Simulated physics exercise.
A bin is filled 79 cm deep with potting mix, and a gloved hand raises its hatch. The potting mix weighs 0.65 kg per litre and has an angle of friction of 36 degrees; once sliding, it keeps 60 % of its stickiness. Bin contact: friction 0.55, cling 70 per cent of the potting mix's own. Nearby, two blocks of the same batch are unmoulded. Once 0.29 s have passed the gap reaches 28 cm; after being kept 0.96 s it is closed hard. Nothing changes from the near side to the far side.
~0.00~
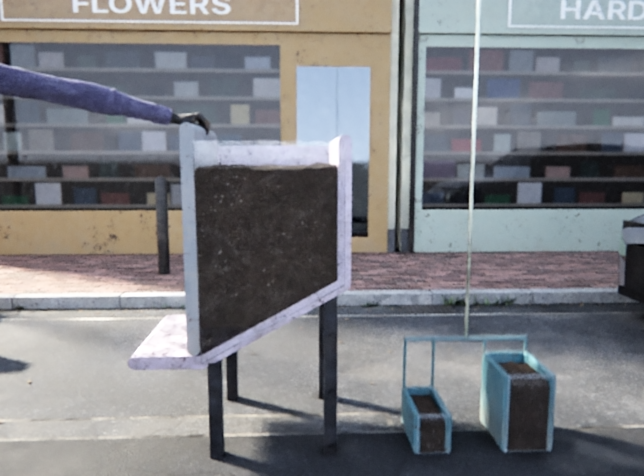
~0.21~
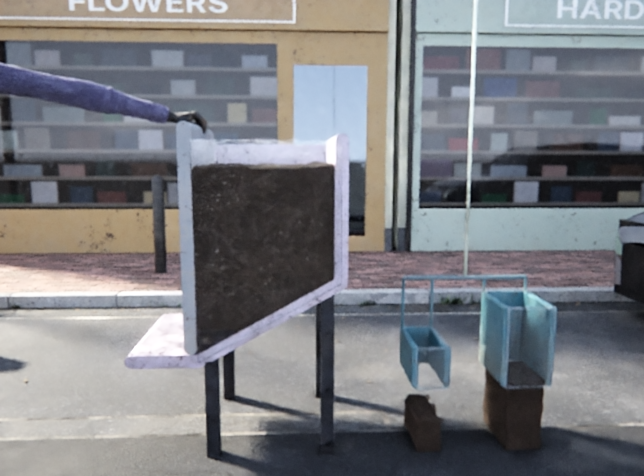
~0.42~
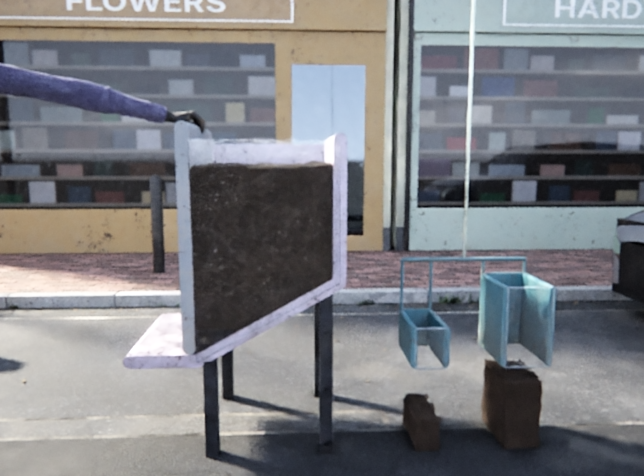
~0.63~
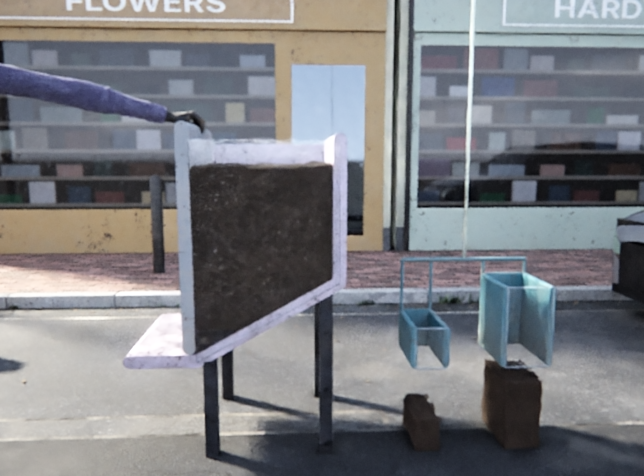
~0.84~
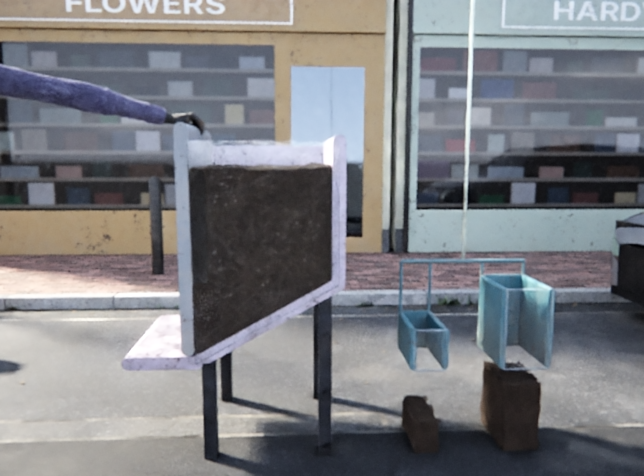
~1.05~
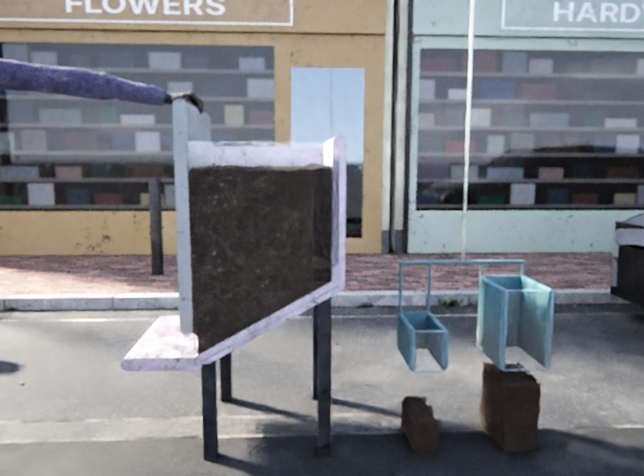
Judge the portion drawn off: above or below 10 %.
Expect it to end up lower than 10 %.
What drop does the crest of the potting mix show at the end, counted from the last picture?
The gap comes to roughly 0 centimetres.
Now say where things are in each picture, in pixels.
Top of the hatch at (186, 129), not yet moved; top of the potting mix at (326, 169); blocks stand 15 cm, 31 cm (left to right), in the first frame.
Top of the hatch at (183, 128), not yet moved; top of the potting mix at (323, 167); blocks stand 15 cm, 31 cm (left to right), in the second frame.
Top of the hatch at (181, 127), not yet moved; top of the potting mix at (321, 167); blocks stand 15 cm, 31 cm (left to right), in the third frame.
Top of the hatch at (181, 128), not yet moved; top of the potting mix at (321, 167); blocks stand 15 cm, 31 cm (left to right), in the fourth frame.
Top of the hatch at (180, 129), not yet moved; top of the potting mix at (320, 169); blocks stand 15 cm, 31 cm (left to right), in the fifth frame.
Top of the hatch at (179, 106), moved 9.2 cm; top of the potting mix at (320, 170); blocks stand 15 cm, 31 cm (left to right), in the sixth frame.
After 1.37 s, the hatch is 28 cm open and 0 % is out.
After 1.74 s, the hatch is 28 cm open and 0 % is out.
After 2.12 s, the hatch is 28 cm open and 0 % is out.
After 2.49 s, the hatch is 7.1 cm open and 0 % is out.
After 2.97 s, at the end, the hatch is shut and 0 % is out.
